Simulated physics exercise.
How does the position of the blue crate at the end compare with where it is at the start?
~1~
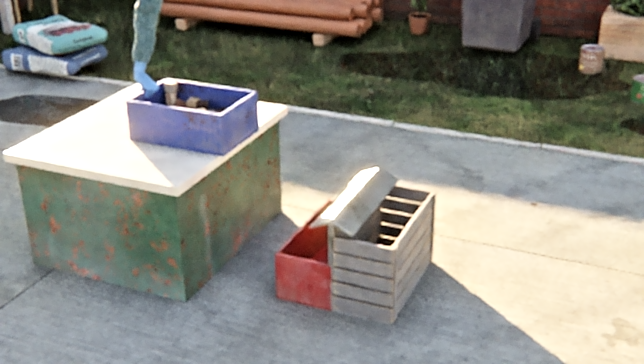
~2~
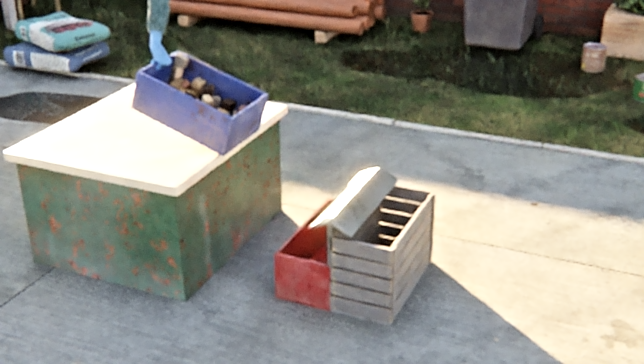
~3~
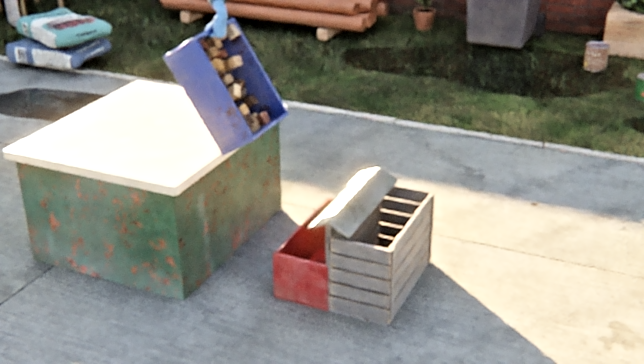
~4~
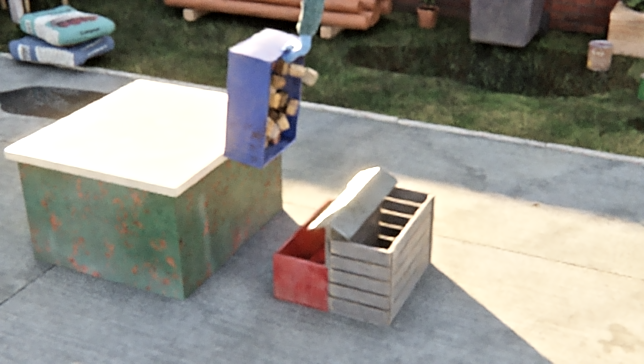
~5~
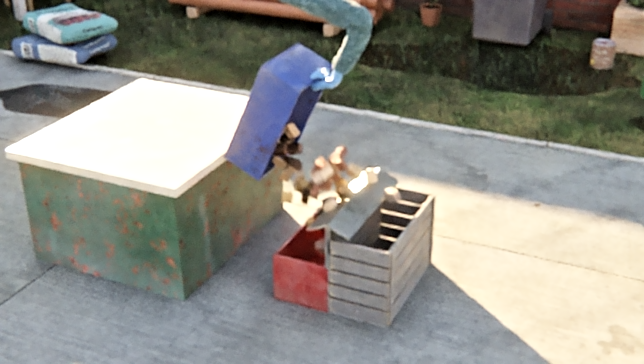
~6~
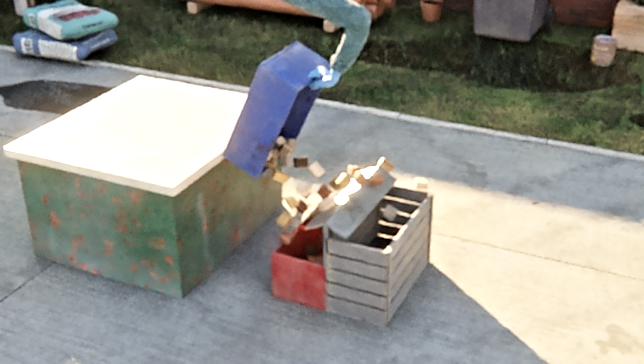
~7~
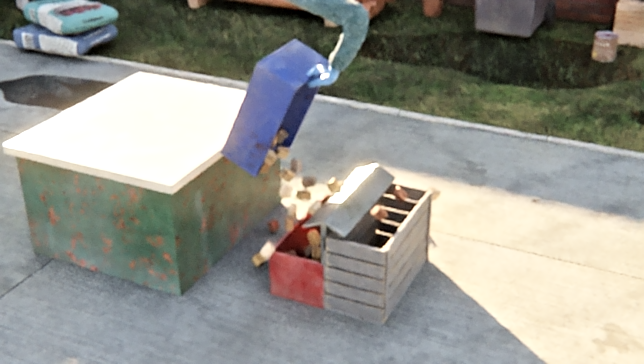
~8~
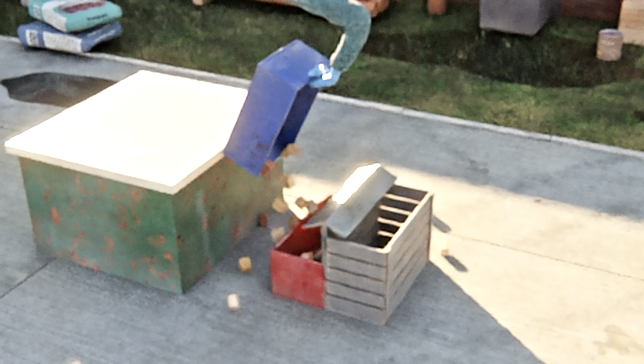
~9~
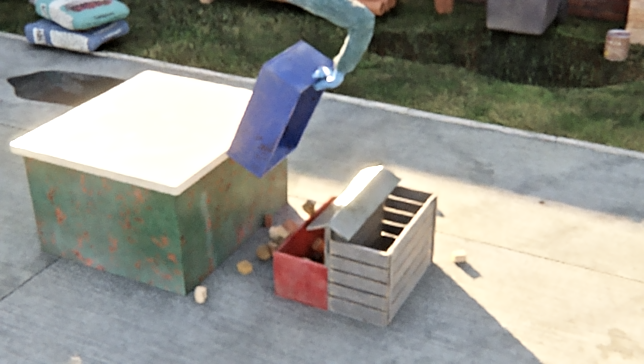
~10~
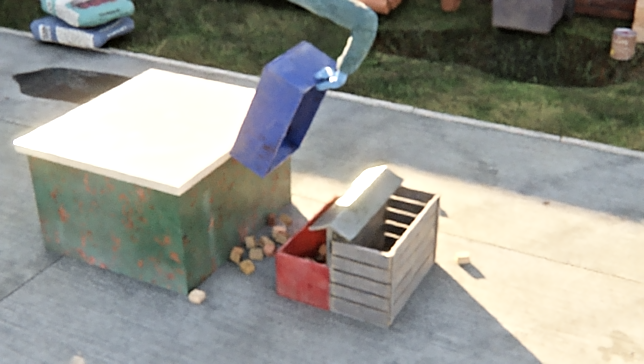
At the start the blue crate rests on the white bench top, while at the end it is farther right, held tipped at the bench's right edge.
